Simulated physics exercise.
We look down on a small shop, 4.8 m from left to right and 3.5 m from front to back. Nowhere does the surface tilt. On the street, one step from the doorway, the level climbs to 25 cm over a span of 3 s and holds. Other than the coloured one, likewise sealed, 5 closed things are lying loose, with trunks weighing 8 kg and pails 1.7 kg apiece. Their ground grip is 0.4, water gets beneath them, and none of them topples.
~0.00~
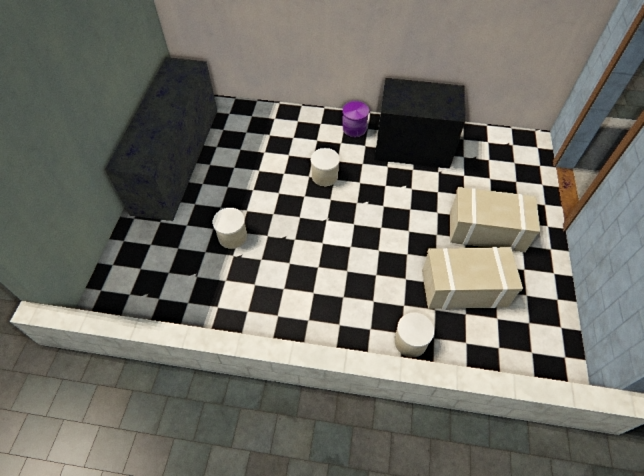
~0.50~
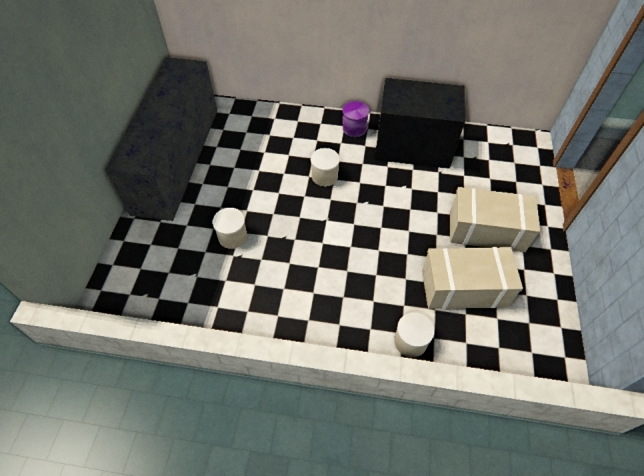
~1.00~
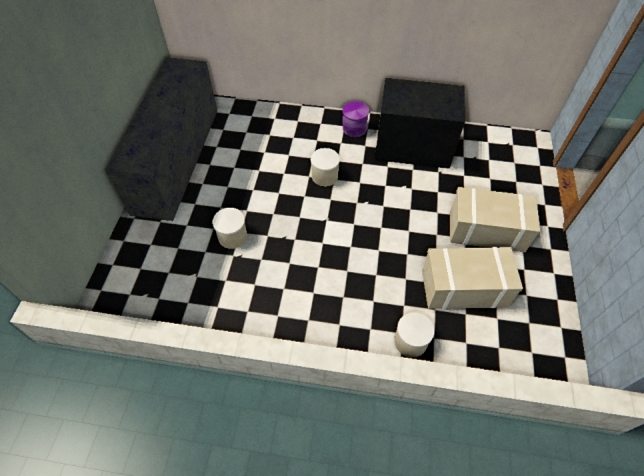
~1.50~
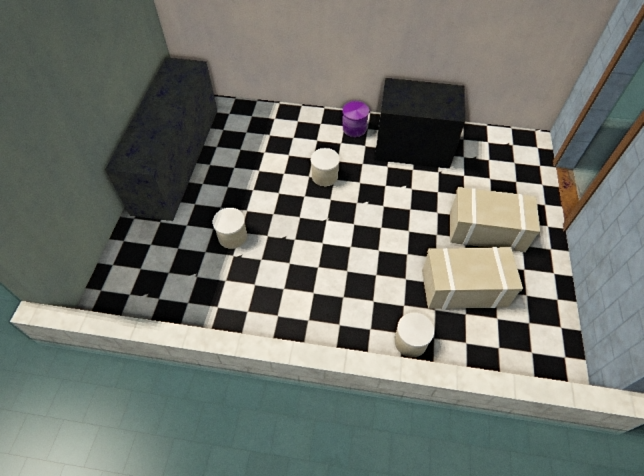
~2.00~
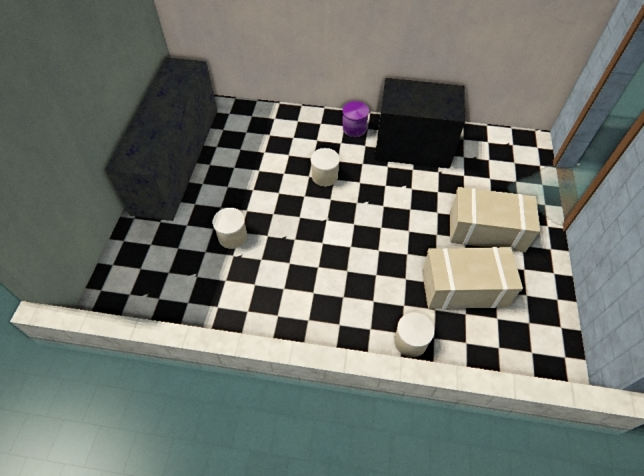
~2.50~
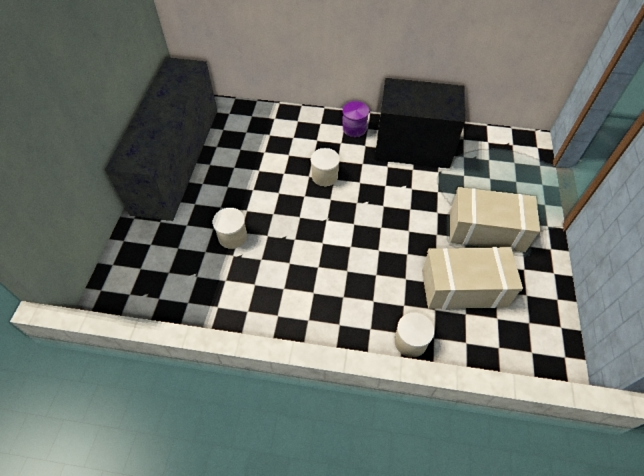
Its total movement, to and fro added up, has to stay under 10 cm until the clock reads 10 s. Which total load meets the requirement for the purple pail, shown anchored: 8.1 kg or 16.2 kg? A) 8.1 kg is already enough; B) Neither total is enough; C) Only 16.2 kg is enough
(A) 8.1 kg is already enough.
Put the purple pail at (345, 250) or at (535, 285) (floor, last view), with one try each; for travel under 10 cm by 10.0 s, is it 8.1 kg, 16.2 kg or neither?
For the first start you need the heavier one; for the second the lighter one suffices.
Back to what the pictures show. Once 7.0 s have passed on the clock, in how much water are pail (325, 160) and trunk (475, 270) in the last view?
Roughly 7 and 2 cm.
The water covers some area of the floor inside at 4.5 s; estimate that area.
I'd estimate close to 9.5 m2.
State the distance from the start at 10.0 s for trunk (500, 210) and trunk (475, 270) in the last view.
300 cm, 80 cm.
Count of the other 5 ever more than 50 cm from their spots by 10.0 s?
4.
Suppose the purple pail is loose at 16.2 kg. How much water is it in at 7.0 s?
Close to 4 cm deep.
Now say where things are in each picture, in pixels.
The purple pail at (356, 110), on the bottom; water covers 0.0 m2; 0 of 6 have shifted, in the first picture.
The purple pail at (356, 110) rests on the ground; water covers 0.0 m2; 0 of 6 have shifted, in the second picture.
The purple pail at (356, 110), on the bottom; 0.0 m2 under water; 0 of 6 have shifted, in the third picture.
The purple pail at (356, 110), on the bottom; 0.0 m2 under water; 0 of 6 have shifted, in the fourth picture.
The purple pail at (356, 110), on the bottom; 0.3 m2 under water; 0 of 6 have shifted, in the fifth picture.
The purple pail at (356, 110), on the bottom; 1.2 m2 under water; 0 of 6 have shifted, in the sixth picture.
After 3.5 s the purple pail would be 0 cm from its start with 8.1 kg and 0 cm from its start with 16.2 kg; 0 cm of water round it then.
After 4.5 s the purple pail would be 0 cm from its start with 8.1 kg and 0 cm from its start with 16.2 kg; 2 cm of water round it then.
After 7.0 s the purple pail would be 0 cm from its start with 8.1 kg and 0 cm from its start with 16.2 kg; 4 cm of water round it then.
After 10.0 s the purple pail would be 0 cm from its start with 8.1 kg and 0 cm from its start with 16.2 kg; 6 cm of water round it then.
